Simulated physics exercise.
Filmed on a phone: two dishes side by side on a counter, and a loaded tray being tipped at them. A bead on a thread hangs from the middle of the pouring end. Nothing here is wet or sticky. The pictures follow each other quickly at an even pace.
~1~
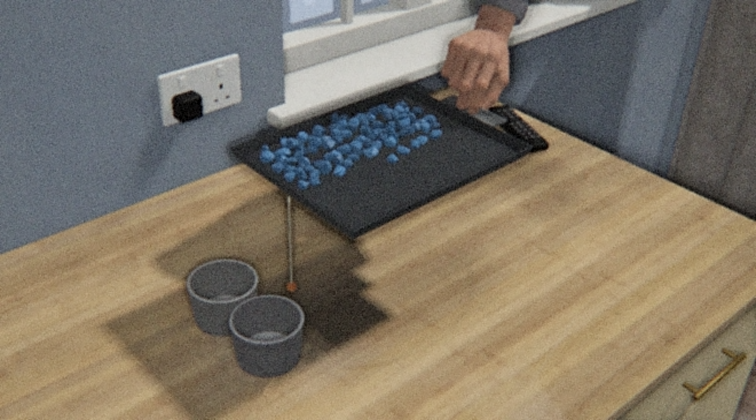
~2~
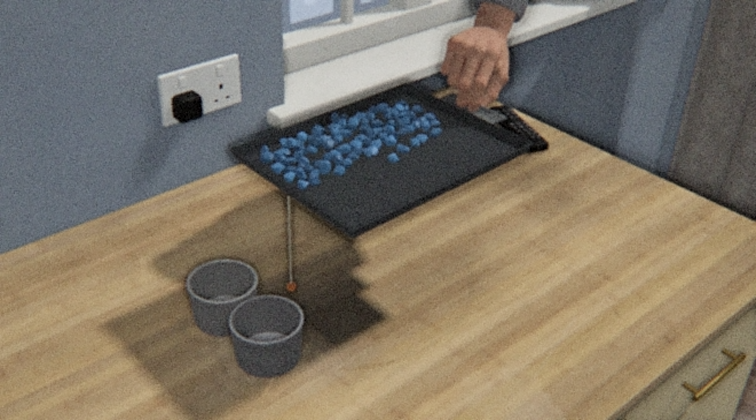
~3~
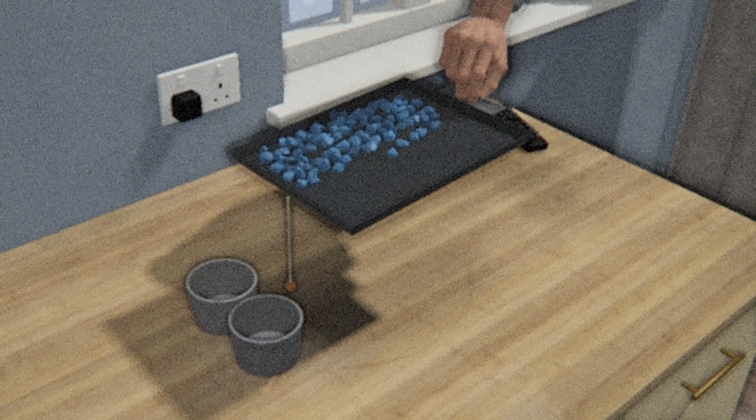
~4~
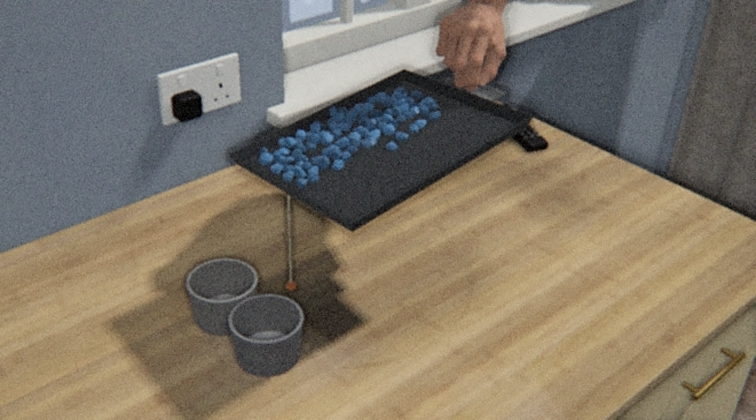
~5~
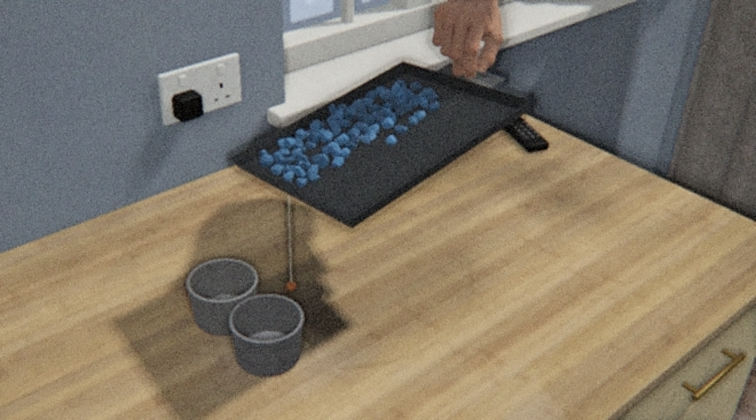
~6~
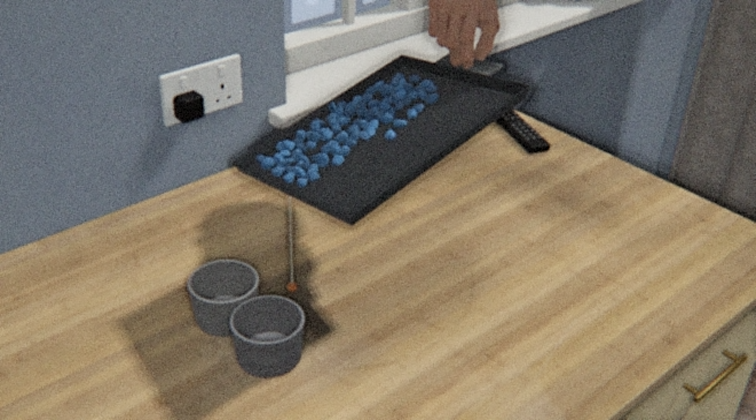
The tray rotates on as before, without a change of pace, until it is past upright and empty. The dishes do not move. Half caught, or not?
The two hold only the smaller part of the load.
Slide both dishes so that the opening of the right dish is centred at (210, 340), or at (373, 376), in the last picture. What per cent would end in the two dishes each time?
The first gives 0 %, the second 0 %.
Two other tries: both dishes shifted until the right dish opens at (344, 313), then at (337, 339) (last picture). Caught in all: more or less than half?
One: The smaller part. Two: Under half.
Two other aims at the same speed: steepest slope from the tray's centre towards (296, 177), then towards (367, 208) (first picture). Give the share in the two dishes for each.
About 60 and 0 per cent.
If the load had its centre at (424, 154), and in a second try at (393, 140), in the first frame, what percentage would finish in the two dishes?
Near 20 % and 20 %.
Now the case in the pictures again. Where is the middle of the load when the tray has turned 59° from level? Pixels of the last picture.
Near (284, 143).
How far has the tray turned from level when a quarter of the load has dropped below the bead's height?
Around 80° of tilt.
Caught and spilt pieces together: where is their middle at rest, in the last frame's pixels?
Roughly at (236, 292).
Soon, tray tipped steeply; nearly all on the tray; a stray few in the air.
A while on, tray tipped right over; a small part on the tray; about a quarter in the left dish; about two thirds outside both; a small part in the air.
Towards the end, tray tipped past a quarter turn; a stray few in the right dish; about a quarter in the left dish; most outside both.
Finally, tray tipped past a quarter turn; a stray few in the right dish; about a quarter in the left dish; most outside both.
